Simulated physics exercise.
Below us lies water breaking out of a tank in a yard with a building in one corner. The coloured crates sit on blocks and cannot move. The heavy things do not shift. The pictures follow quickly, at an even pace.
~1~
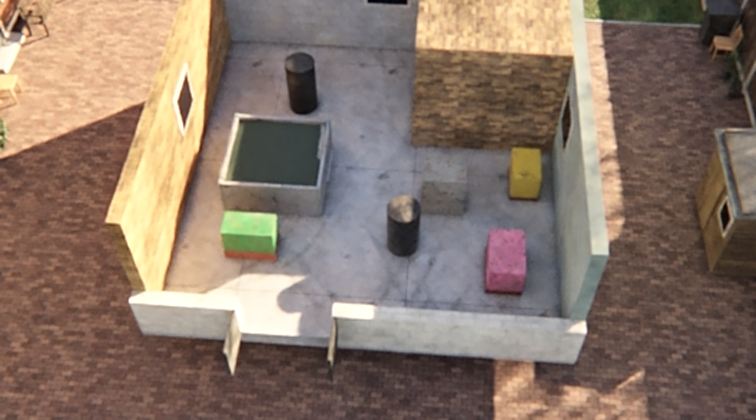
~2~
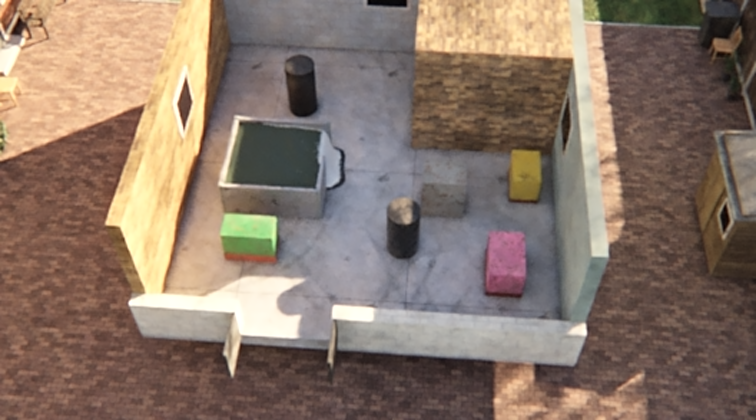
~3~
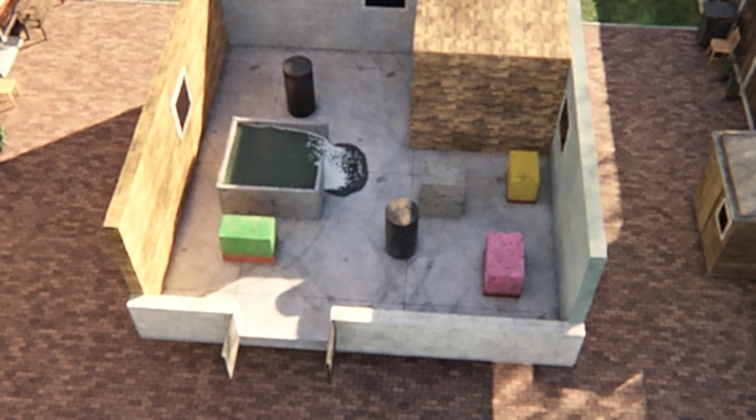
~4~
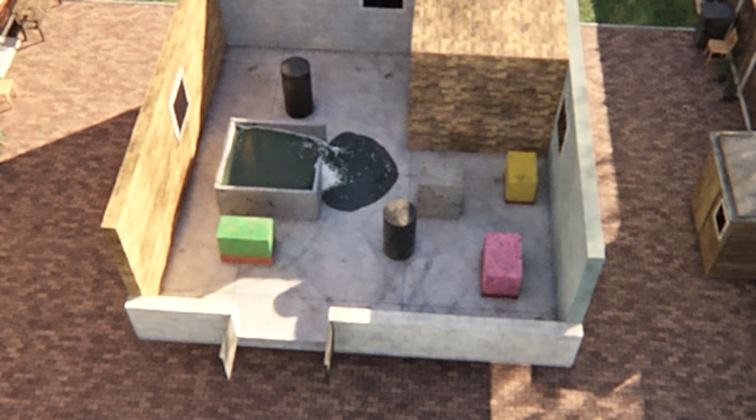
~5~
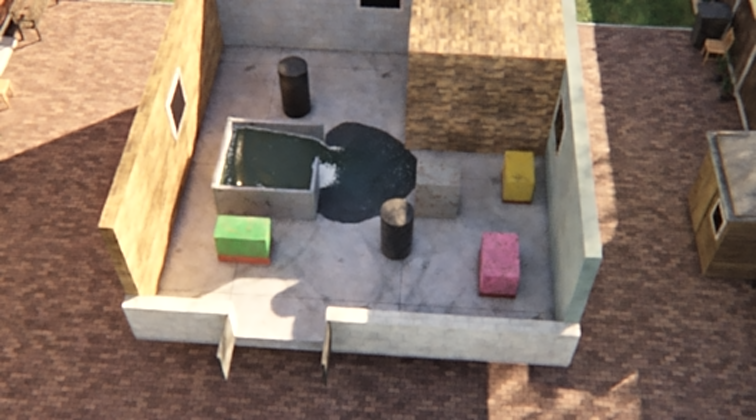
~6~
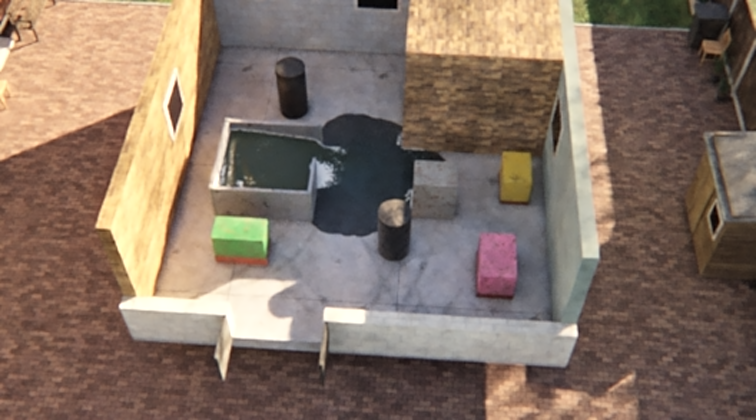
Dark water pouring from the right side of a square tank in a walled yard, spreading across the floor around a grey block.
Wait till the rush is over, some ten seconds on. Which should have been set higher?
In the end: The yellow crate gets wet; the pink crate gets wet; the green crate stays dry.
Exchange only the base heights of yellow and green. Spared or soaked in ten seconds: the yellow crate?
In short: Yellow crate is topped.
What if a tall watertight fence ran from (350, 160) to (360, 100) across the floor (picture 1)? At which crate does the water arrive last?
I say the one in green.
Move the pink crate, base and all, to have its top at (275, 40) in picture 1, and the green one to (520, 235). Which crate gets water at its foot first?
I say the yellow crate.
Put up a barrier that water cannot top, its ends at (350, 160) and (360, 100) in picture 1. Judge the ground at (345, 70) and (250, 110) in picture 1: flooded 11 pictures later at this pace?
In turn: Covered, covered.
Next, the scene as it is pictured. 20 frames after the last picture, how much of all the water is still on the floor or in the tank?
About 100 per cent.
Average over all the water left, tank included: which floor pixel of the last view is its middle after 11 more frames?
I would point to (345, 174).
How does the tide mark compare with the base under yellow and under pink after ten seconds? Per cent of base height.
Near 340 and 120 in a hundred.
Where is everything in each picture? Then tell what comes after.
Still water in the water tank at (277, 153), in the first frame.
The front is at (334, 186), out from the gap at (326, 159), in the second frame.
Water pours out at (324, 161) and has run to (357, 188), in the third frame.
Water pours out at (322, 162) and has run to (392, 179), in the fourth frame.
Water pours out at (319, 162) and has run to a hidden place, in the fifth frame.
The front is at a hidden place, out from the gap at (317, 162), in the sixth frame.
A moment on, water covers 20 % of the floor; the yellow crate water round its plinth, the pink crate not reached, the green crate not reached.
Next, water covers 35 % of the floor; the yellow crate water round its plinth, the pink crate water round its plinth, the green crate not reached.
Then, water covers 50 % of the floor; the yellow crate water round its plinth, the pink crate water round its plinth, the green crate water round its plinth.
Later, water covers 75 % of the floor; the yellow crate water round its plinth, the pink crate water round its plinth, the green crate water round its plinth.
In the end, water covers 100 % of the floor; the yellow crate was topped, the pink crate was topped, the green crate stayed above the water.
